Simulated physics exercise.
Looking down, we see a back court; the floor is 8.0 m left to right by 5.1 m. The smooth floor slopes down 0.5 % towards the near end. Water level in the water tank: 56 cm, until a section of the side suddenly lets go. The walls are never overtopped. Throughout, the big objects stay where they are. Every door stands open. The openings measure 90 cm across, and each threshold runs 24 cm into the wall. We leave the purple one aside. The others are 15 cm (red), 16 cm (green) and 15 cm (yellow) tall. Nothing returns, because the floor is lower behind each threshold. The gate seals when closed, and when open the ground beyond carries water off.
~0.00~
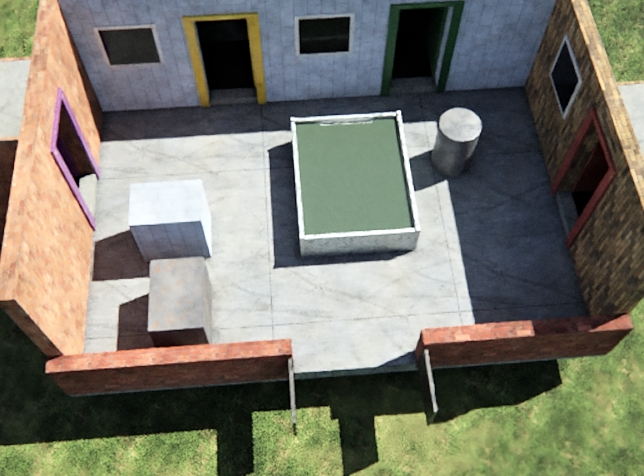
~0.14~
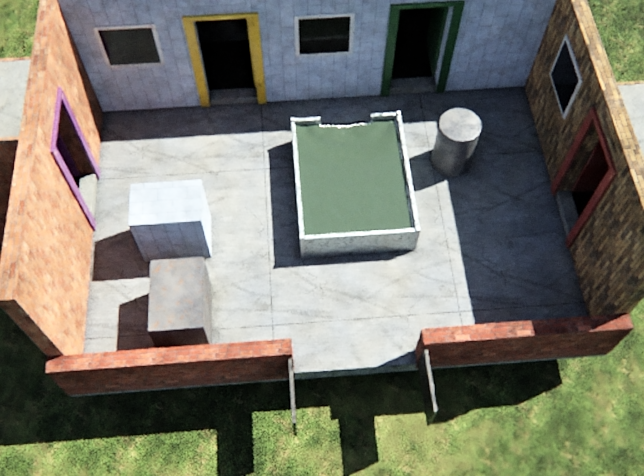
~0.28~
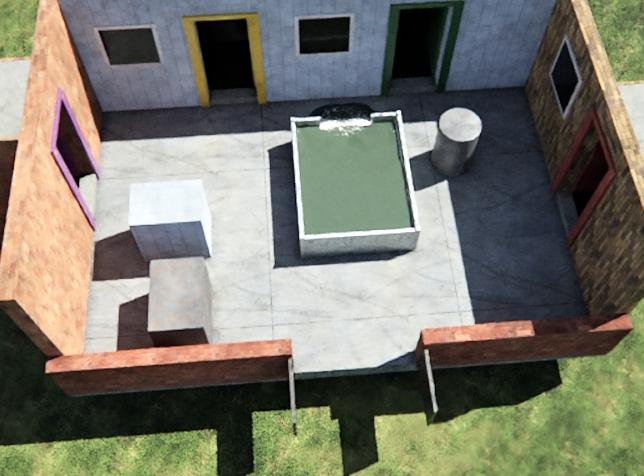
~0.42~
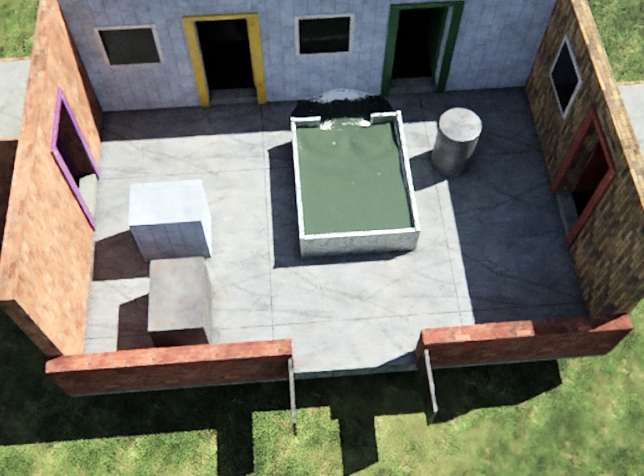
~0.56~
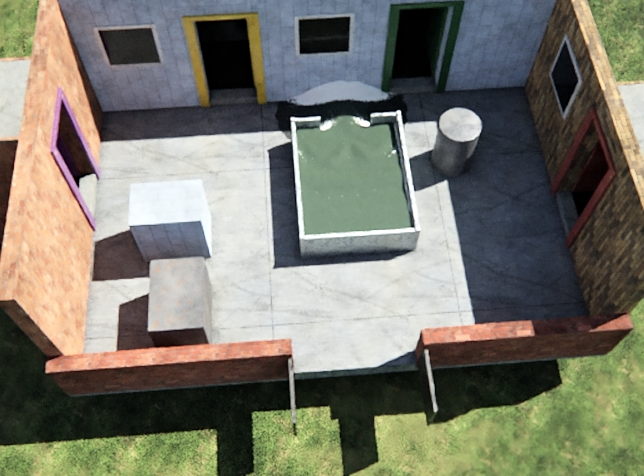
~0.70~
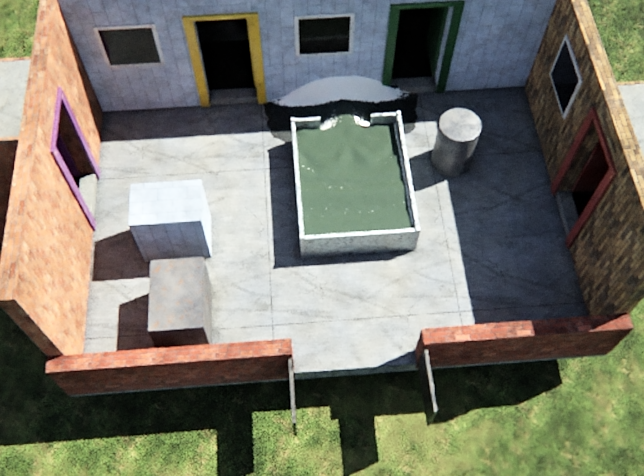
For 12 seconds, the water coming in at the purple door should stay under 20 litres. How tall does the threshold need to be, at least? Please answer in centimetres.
Close to 8.5 cm is just enough.
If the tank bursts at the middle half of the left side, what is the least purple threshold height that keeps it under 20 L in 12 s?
Minimum height: Approx. 21 cm.
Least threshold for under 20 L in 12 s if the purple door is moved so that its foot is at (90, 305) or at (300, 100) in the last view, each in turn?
Minimums: About 7.0 cm and 28 cm.
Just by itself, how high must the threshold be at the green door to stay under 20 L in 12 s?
Green: 8.5 cm.
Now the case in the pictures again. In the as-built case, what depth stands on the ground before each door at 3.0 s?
Centimetres: Red = 5, purple = 12, green = 11, yellow = 7.
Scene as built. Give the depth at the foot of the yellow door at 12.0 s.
Some 2.0 centimetres.
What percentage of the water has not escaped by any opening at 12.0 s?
Some 94 %.
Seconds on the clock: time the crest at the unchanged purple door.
About 3.4 seconds.
After 1.4 s water covers 15 % of the floor, deepest (41 cm) near (344, 99); it has not reached the purple door.
After 3.0 s water covers 40 % of the floor, deepest (29 cm) near (335, 107); 12 cm at the purple door, 0 litres in over its 19 cm threshold.
After 12.0 s water covers 95 % of the floor, deepest (10 cm) near (82, 374); 6 cm at the purple door, 0 litres in over its 19 cm threshold.
At the purple door as built, the water arrived by 2.6 s and peaked near 13 cm at 3.4 s.
Run again over the same 12 s with other heights there, 34 litres in over 7.5 cm, 10 litres over 10 cm. The limit of 20 litres is kept from about 8.5 cm up.
